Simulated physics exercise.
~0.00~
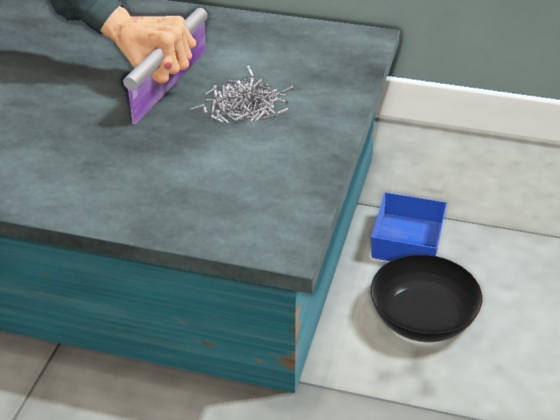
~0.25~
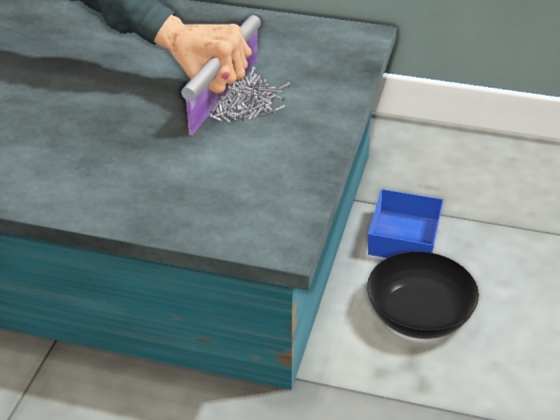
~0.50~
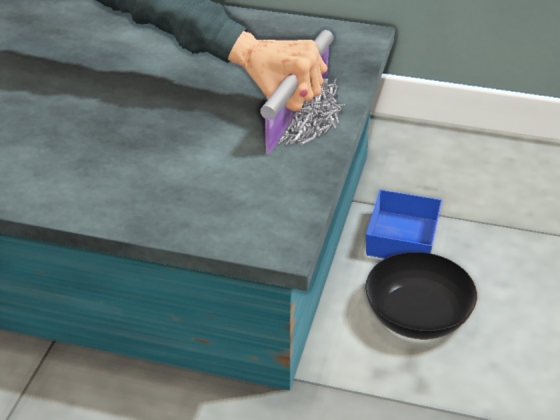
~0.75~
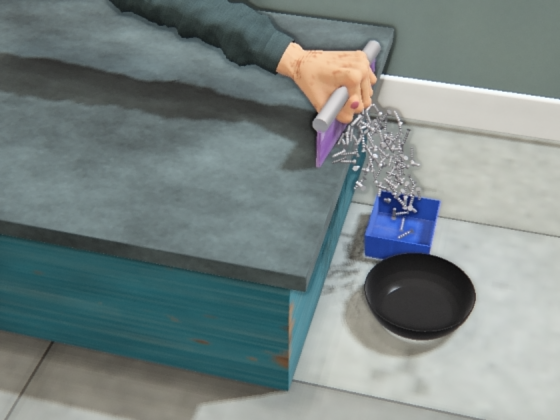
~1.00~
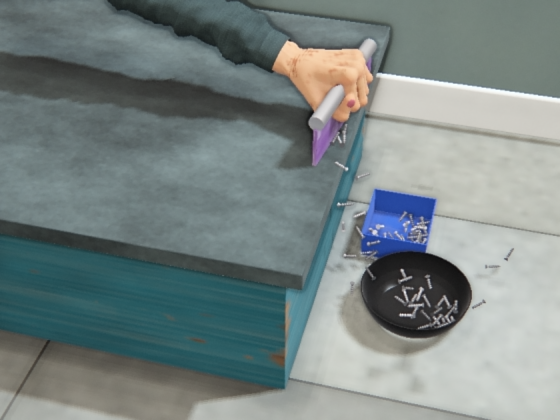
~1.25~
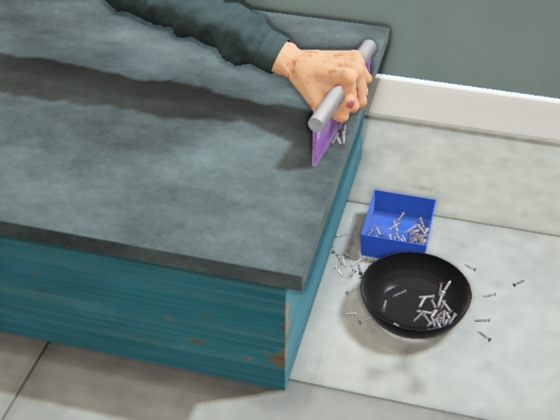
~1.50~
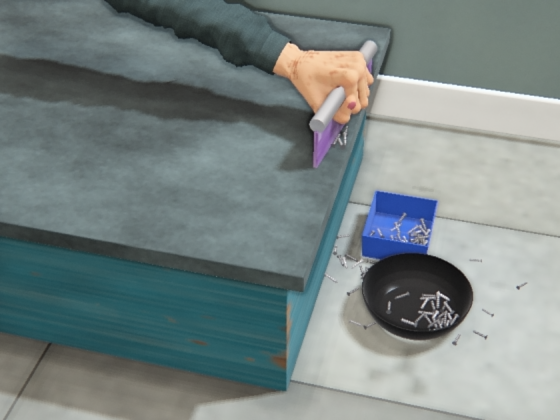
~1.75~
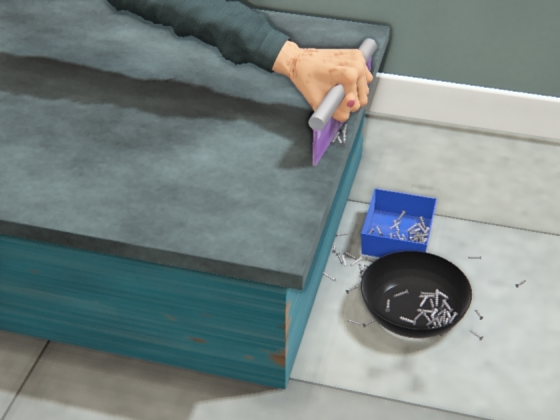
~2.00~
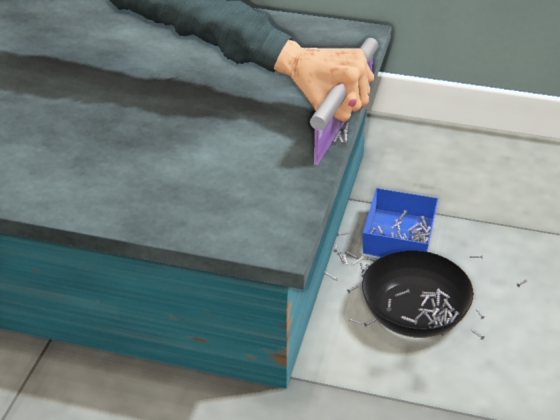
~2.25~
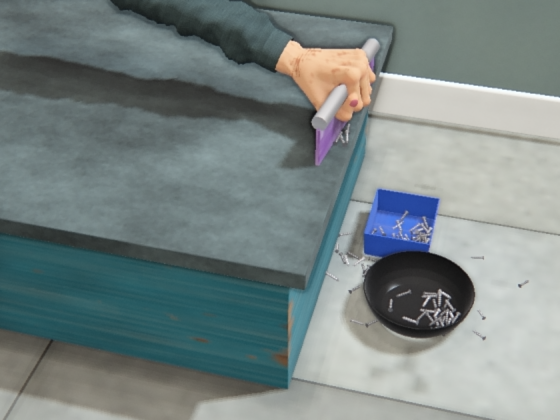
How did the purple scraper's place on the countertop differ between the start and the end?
At the start the scraper was to the left of the heap of screws, well in from the right edge. By the end it had moved right and rested at that edge of the countertop.
On a dark countertop, a hand pushed a heap of small steel screws rightward with a purple scraper until they spilled over the edge, some landing in a blue tin and a black bowl, others scattering across the floor.
